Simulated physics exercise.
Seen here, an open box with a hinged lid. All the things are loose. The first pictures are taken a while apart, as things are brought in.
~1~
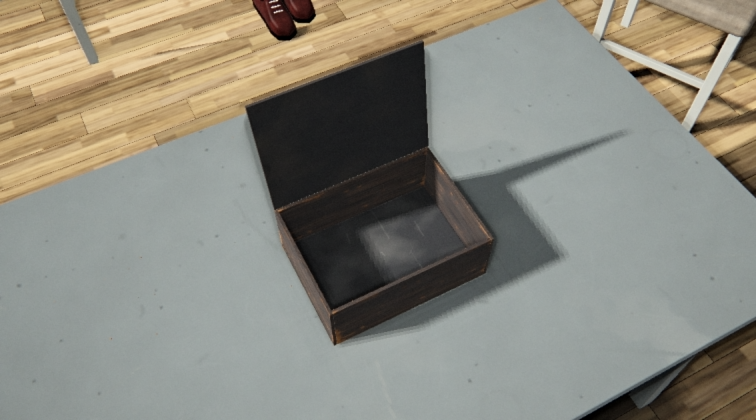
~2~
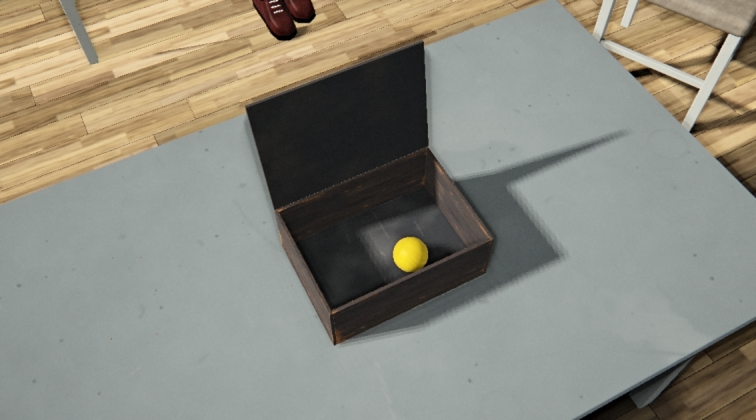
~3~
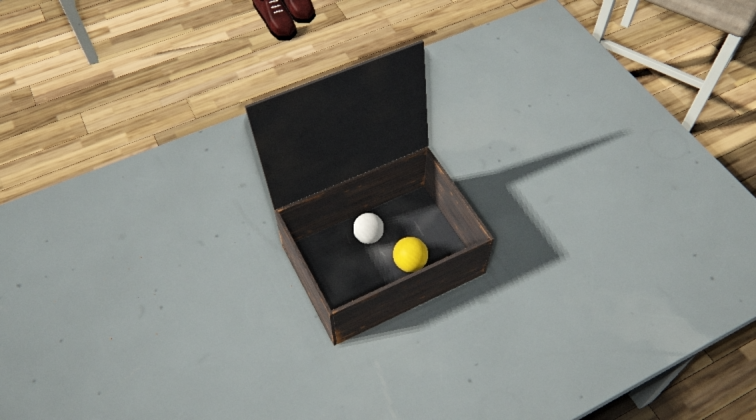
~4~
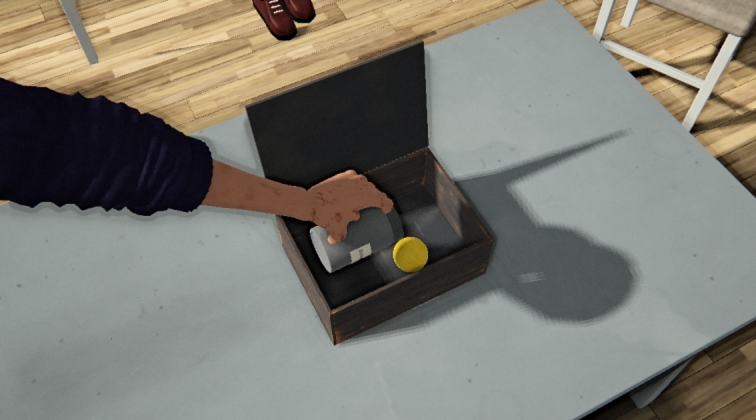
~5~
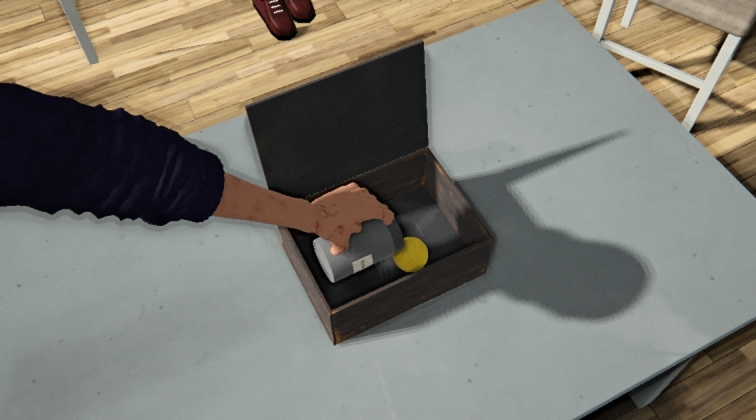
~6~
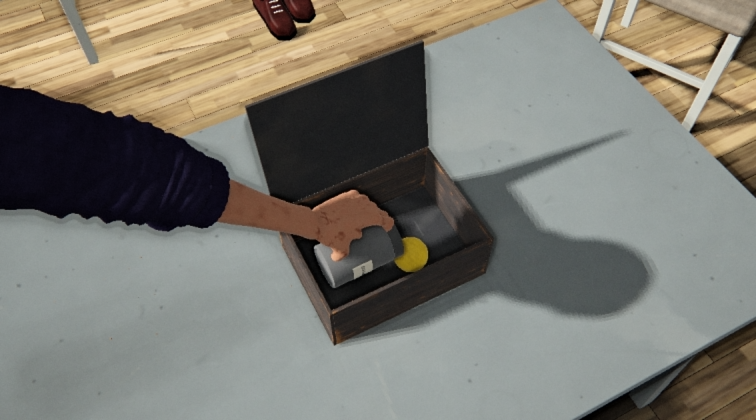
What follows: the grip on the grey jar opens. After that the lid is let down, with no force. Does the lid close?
Outcome: The lid shuts flat.
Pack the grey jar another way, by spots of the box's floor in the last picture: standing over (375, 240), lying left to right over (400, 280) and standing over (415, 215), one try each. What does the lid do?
First, it shuts flat; second, it shuts flat; third, it is held up.
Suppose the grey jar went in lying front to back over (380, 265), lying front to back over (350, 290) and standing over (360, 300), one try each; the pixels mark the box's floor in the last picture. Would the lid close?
First, it shuts flat; second, it closes; third, it is held up.
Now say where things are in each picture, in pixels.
The last thing is not in view yet, in the first picture.
The last thing is not in view yet; yellow lemon (411, 255), in the second picture.
The last thing is not in view yet; yellow lemon (411, 255), in the third picture.
On its way; grey jar (357, 234); yellow lemon (411, 255), in the fourth picture.
On its way; grey jar (359, 245); yellow lemon (411, 255), in the fifth picture.
Put in, still held; grey jar (359, 251); yellow lemon (411, 255), in the sixth picture.
Then, 0.50 s later than the last frame, grey jar moved about its own width near (355, 271); yellow lemon moved a little.
Then, 1.50 s later than the last frame, lid 66° above the rim; grey jar moved about its own width near (355, 271); yellow lemon moved about its own width.
Then, 2.00 s later than the last frame, lid 26° above the rim; grey jar moved about its own width near (355, 271); yellow lemon moved about its own width.
When it is over, lid shut; moved from the start, yellow lemon and grey jar; white lemon as before. End places, in pixels of the last picture, grey jar near (355, 271).
